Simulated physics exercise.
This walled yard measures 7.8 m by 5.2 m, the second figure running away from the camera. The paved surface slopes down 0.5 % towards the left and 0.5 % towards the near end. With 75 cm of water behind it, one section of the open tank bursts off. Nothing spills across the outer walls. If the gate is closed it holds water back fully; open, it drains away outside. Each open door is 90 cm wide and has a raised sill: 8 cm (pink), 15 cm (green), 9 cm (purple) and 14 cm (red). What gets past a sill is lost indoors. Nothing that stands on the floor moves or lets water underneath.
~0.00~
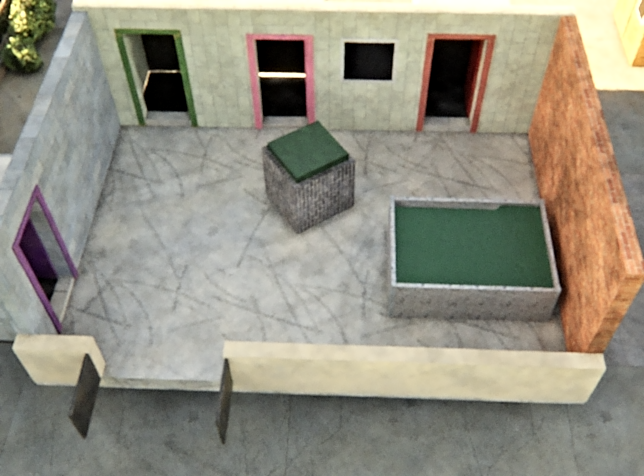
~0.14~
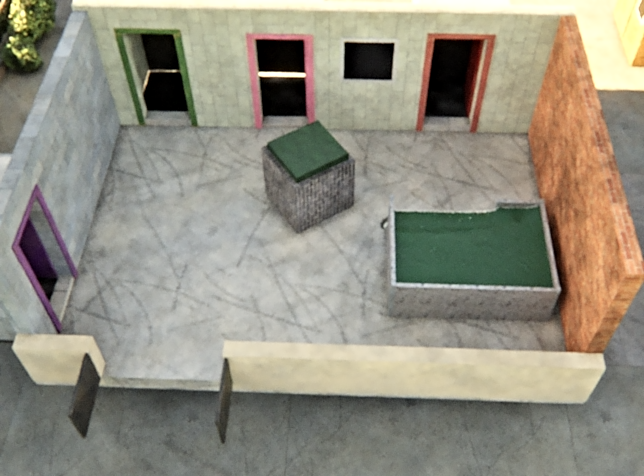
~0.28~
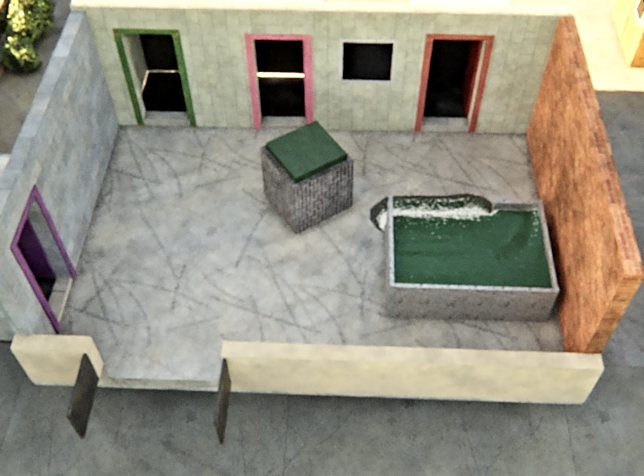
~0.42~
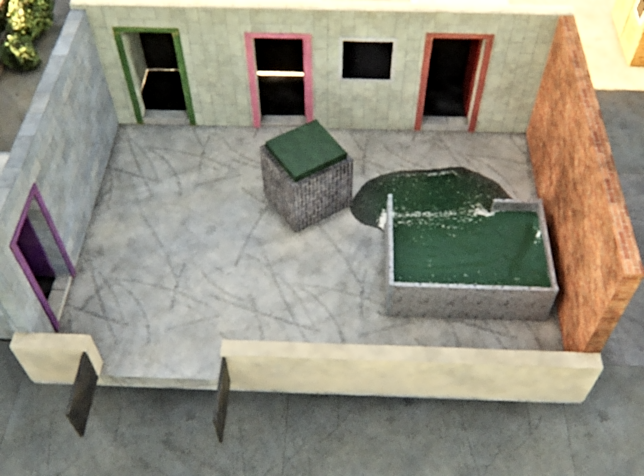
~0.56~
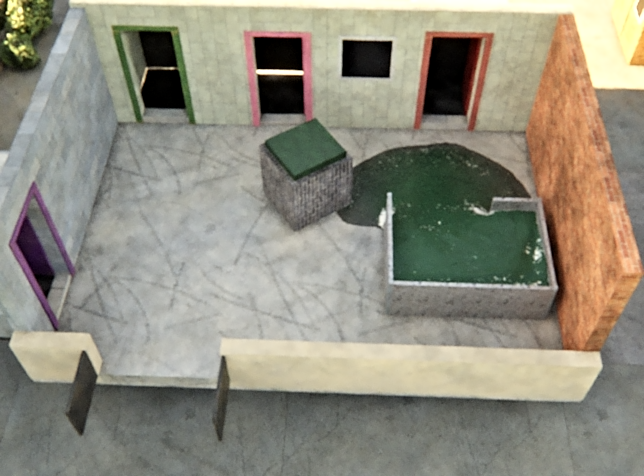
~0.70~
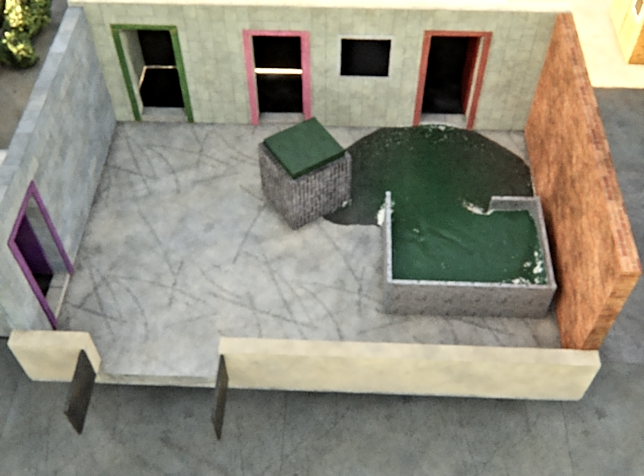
The clip opens on a walled yard with a stone-sided open tank of still, dark green water beside a green-topped block. A section of the tank's far side breaks away, and water pours through the gap with white froth. The dark pool spreads across the paving behind the tank, reaching the block and widening toward the back wall.
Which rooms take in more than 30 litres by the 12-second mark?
The water let in: At the pink door it exceeds the limit; at the green door it stays under the limit; at the purple door it does not reach the limit; at the red door it goes over the limit.
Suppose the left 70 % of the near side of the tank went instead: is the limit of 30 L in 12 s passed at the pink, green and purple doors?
Against that limit: Pink below, green not over, purple above.
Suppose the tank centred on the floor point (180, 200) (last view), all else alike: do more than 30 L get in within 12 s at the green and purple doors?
Against that limit: Green above, purple below.
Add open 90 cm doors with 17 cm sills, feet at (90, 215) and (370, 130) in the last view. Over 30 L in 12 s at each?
In that order: Below, over.
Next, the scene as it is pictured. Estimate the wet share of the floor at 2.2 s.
Some 30 per cent of it.
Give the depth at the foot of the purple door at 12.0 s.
Some 9.0 cm.
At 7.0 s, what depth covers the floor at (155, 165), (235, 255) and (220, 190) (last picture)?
Roughly 10, 1 and 3 cm, in turn.
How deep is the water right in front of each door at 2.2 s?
Depths in cm: Pink 18, green 1, purple 0, red 35.
After 1.4 s water covers 25 % of the floor and is deepest (46 cm) near (408, 131); pink door 7 cm at the sill, 0 L in, green door not reached, purple door not reached, red door 37 cm at the sill, 117 L in.
After 2.2 s water covers 30 % of the floor and is deepest (36 cm) near (456, 139); pink door 18 cm at the sill, 14 L in, green door not reached, purple door not reached, red door 35 cm at the sill, 255 L in.
After 3.5 s water covers 50 % of the floor and is deepest (25 cm) near (517, 222); pink door 11 cm at the sill, 47 L in, green door 5 cm at the sill, 0 L in, purple door not reached, red door 21 cm at the sill, 352 L in.
After 7.0 s water covers 85 % of the floor and is deepest (16 cm) near (47, 356); pink door 8 cm at the sill, 58 L in, green door 9 cm at the sill, 0 L in, purple door 6 cm at the sill, 0 L in, red door 9 cm at the sill, 380 L in.
After 12.0 s water covers 95 % of the floor and is deepest (10 cm) near (47, 356); pink door 6 cm at the sill, 59 L in, green door 6 cm at the sill, 0 L in, purple door 9 cm at the sill, 7 L in, red door 7 cm at the sill, 380 L in.
